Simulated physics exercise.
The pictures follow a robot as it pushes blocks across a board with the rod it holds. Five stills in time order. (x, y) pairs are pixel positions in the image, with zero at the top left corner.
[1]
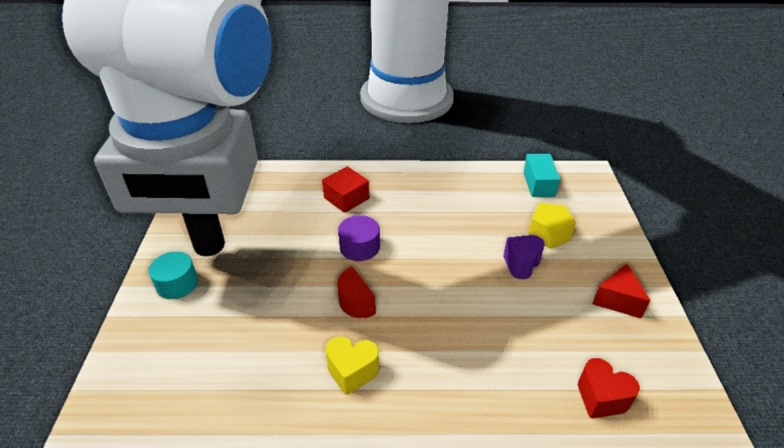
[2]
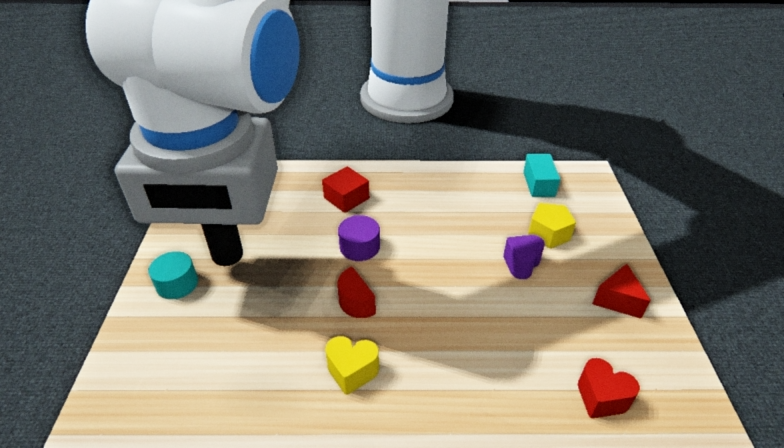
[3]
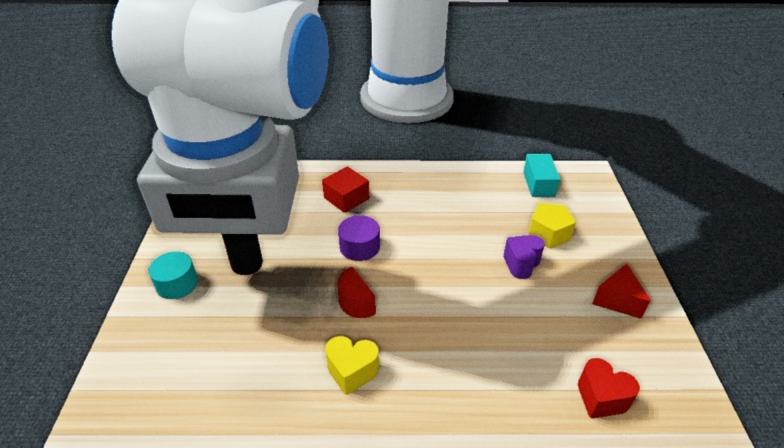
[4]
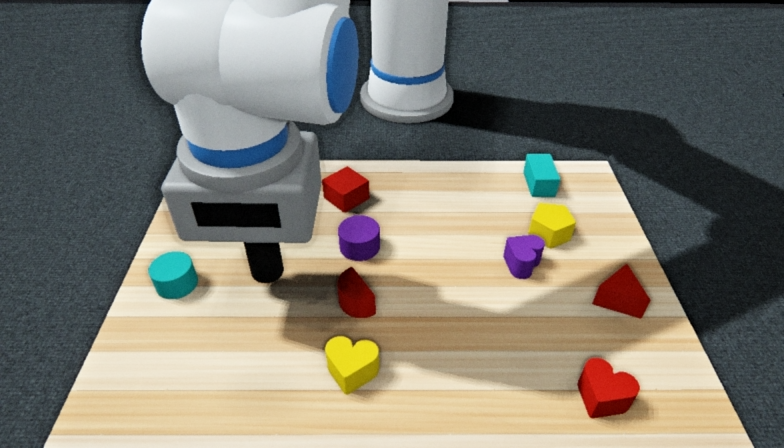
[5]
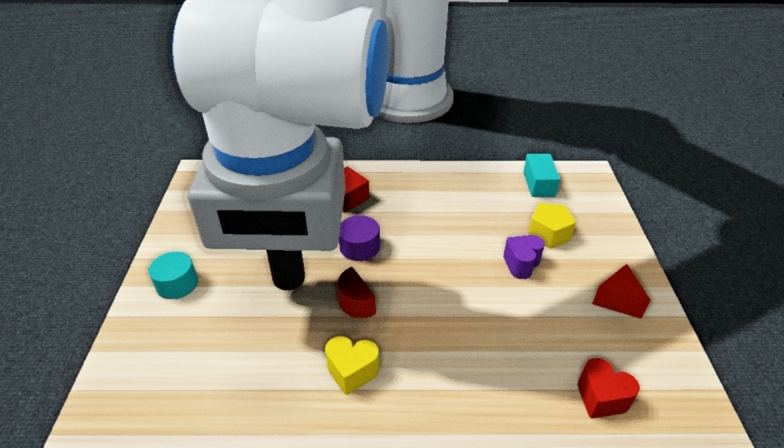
A robot arm with a black rod slid slowly to the right and slightly toward the viewer over a wooden board, moving away from a teal round block while the scattered colourful blocks stayed still.
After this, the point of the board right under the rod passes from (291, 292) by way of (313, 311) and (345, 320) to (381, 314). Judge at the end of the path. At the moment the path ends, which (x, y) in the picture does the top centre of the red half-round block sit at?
Its top middle is near (379, 271).
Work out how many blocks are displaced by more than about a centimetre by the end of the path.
It looks like one block will be pushed more than about 1 cm.
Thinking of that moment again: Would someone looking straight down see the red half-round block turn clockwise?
No, it doesn't check out.
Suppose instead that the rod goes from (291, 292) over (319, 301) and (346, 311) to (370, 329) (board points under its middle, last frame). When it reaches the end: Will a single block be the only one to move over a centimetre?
Yes, I think so.
The first path, step by step. One third of the way, rod (312, 300); nothing pushed yet.
Two thirds of the way, rod (346, 308); red half-round block (366, 281), turned 30° anticlockwise.
At the end, rod (381, 303); yellow heart block still; red half-round block (379, 271), turned 75° anticlockwise.
